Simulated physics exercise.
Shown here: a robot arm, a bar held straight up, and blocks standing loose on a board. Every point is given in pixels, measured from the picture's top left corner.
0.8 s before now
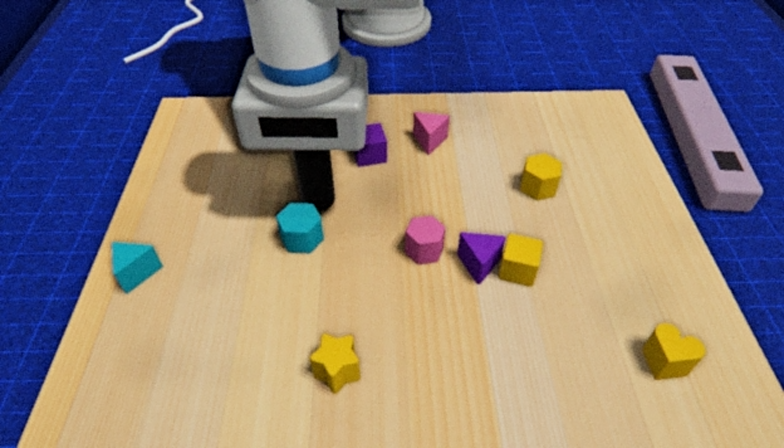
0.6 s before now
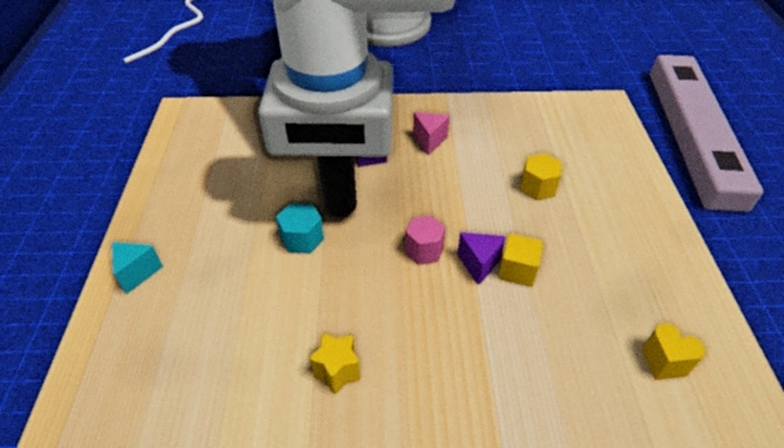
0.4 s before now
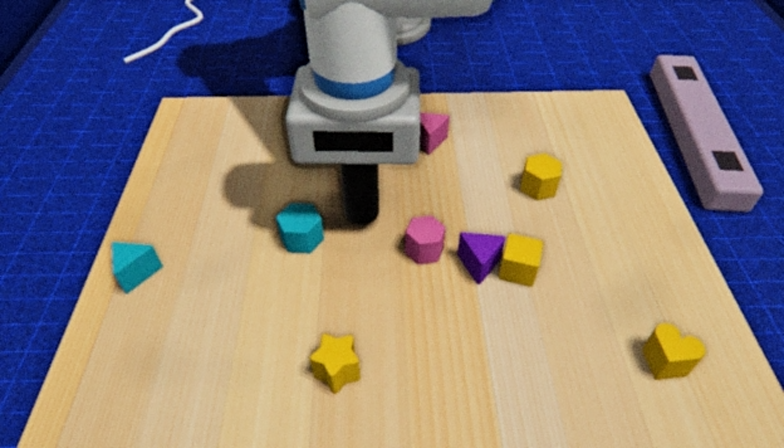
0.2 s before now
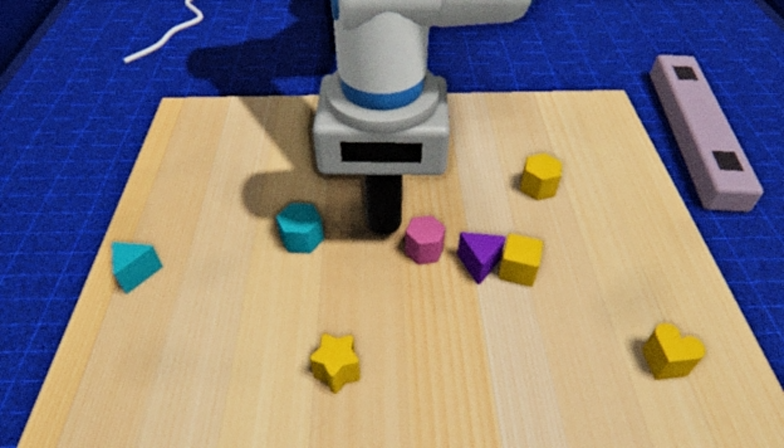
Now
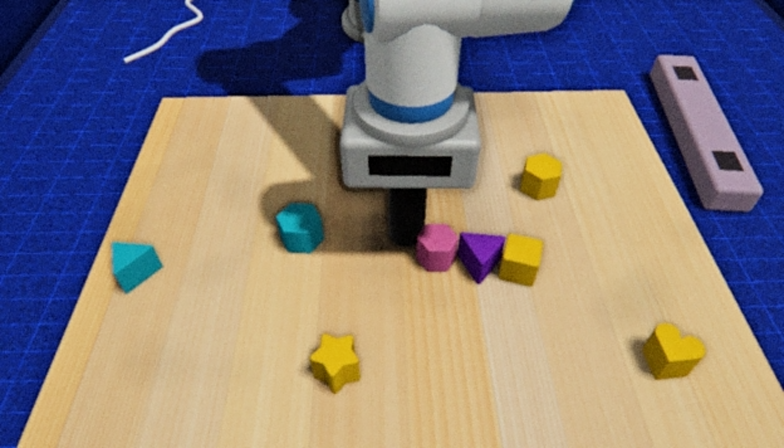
A grey robot arm with a blue ring holds a black bar upright over a pale wooden board on a blue surface, seen from a fixed view above. Around it lie teal, pink, purple and yellow blocks, with a pinkish bar at right. The arm glides right and slightly nearer, passing the teal six-sided block, then nudges the pink six-sided one a little rightward.
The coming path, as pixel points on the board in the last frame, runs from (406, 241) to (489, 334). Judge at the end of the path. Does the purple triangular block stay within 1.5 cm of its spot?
That would be a yes.
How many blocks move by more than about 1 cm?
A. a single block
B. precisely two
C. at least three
Answer: A.
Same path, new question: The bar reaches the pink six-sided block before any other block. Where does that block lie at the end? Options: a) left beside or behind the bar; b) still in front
a: Left beside or behind the bar.
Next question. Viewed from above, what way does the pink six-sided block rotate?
Spins counterclockwise.
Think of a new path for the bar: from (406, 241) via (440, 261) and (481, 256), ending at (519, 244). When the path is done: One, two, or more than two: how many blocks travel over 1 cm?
That push would leave three or more blocks displaced by more than about 1 cm.
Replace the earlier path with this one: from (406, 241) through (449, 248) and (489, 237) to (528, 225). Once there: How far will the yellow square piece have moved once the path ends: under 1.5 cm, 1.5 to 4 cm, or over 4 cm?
Once the path ends, it will sit 1.5 to 4 cm from where it is now.
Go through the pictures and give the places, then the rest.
The first frame shows bar's lower end (319, 201); pink six-sided block (426, 229); purple triangular block (483, 243); yellow square piece (524, 249).
The second frame shows bar (340, 206); blocks still.
The third frame shows bar (362, 213); blocks still.
The fourth frame shows bar (384, 223); blocks still.
The fifth frame shows bar (407, 235); pink six-sided block (438, 236); purple triangular block (483, 243); yellow square piece (524, 249).
The first path, step by step. One third of the way, bar (432, 264); pink six-sided block (467, 266); purple triangular block (486, 243).
Two thirds of the way, bar (460, 294); pink six-sided block (503, 291), turned 20° anticlockwise; purple triangular block (487, 243).
At the end, bar (490, 328); pink six-sided block (531, 302), turned 50° anticlockwise; purple triangular block (487, 243); yellow square piece still.
